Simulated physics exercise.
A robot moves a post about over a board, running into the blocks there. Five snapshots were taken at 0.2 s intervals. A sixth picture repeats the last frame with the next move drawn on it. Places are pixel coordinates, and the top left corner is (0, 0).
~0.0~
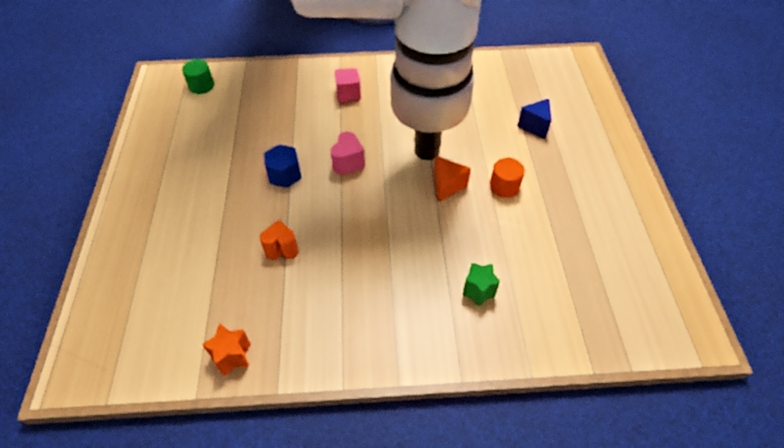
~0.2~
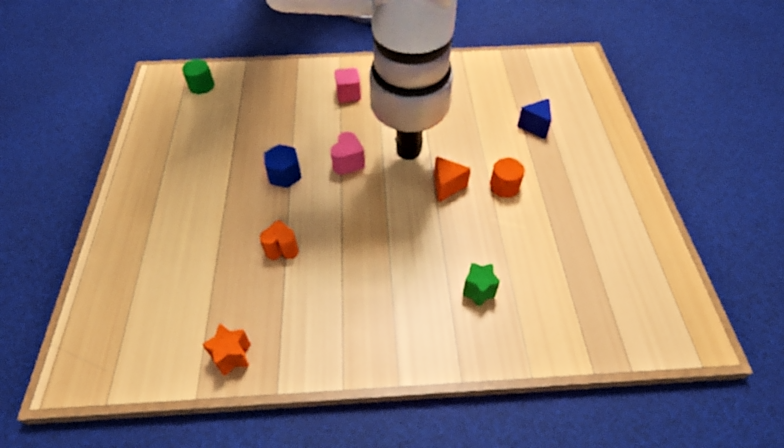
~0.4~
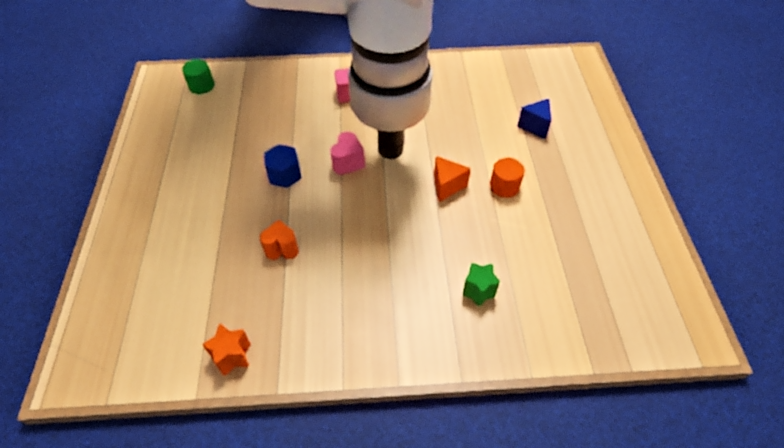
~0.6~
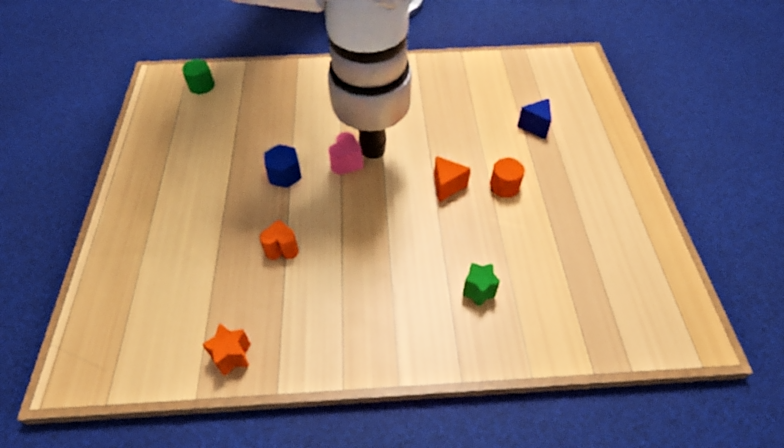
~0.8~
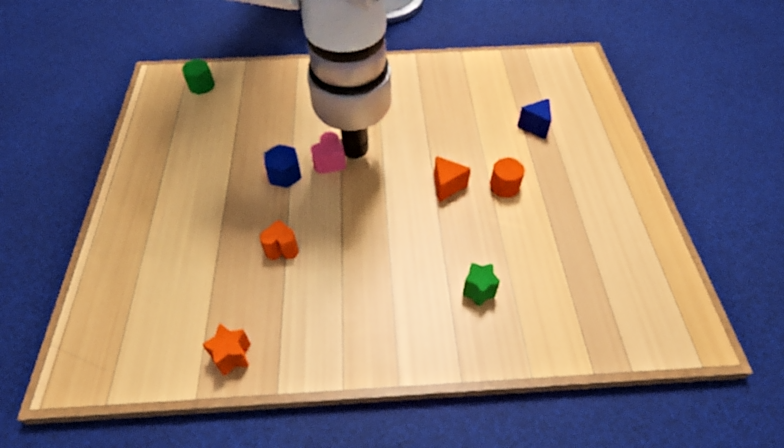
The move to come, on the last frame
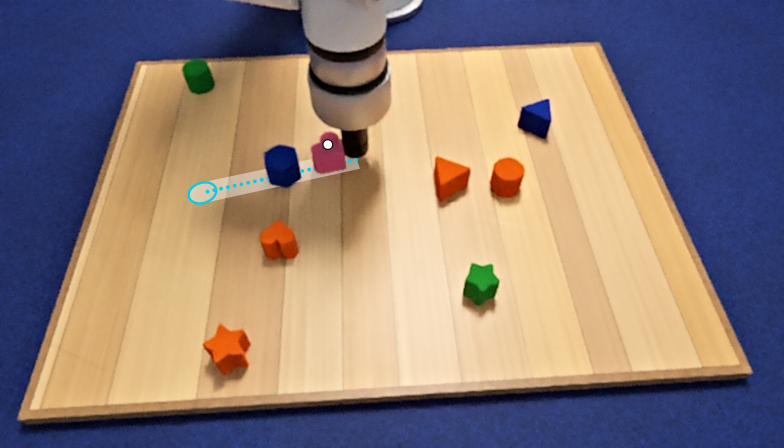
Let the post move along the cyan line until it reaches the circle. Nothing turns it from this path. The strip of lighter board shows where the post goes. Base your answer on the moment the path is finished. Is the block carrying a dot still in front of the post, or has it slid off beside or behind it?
I expect it to be beside or behind the post.
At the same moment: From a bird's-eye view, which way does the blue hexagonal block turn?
Its rotation is counterclockwise.
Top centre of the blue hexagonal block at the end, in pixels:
I'd guess (161, 178).
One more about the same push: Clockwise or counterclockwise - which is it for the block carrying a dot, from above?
It turns round clockwise.
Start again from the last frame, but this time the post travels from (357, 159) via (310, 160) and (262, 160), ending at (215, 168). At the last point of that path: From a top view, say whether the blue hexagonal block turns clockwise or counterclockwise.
It twists anticlockwise.
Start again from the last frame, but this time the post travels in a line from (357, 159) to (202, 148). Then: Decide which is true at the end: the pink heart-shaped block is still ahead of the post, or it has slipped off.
Ahead of the post.
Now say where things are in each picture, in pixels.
The first frame shows post's lower end at (427, 152); blue hexagonal block at (280, 157); pink heart-shaped block at (347, 145).
The second frame shows post at (409, 151); blocks still.
The third frame shows post at (391, 151); blocks still.
The fourth frame shows post at (373, 150); blocks still.
The fifth frame shows post at (356, 150); blue hexagonal block at (280, 157); pink heart-shaped block at (328, 145).
Drawn move, from (357, 159) to (203, 193); the dot is on the pink heart-shaped block.
The first path, step by step. One third of the way, post at (304, 161); blue hexagonal block at (251, 161), turned 70° anticlockwise; pink heart-shaped block at (278, 145), turned 55° clockwise.
Two thirds of the way, post at (252, 172); blue hexagonal block at (217, 168), turned 95° anticlockwise; pink heart-shaped block at (259, 141), turned 85° clockwise.
At the end, post at (198, 183); blue hexagonal block at (161, 178), turned 90° anticlockwise; pink heart-shaped block at (259, 141), turned 85° clockwise.
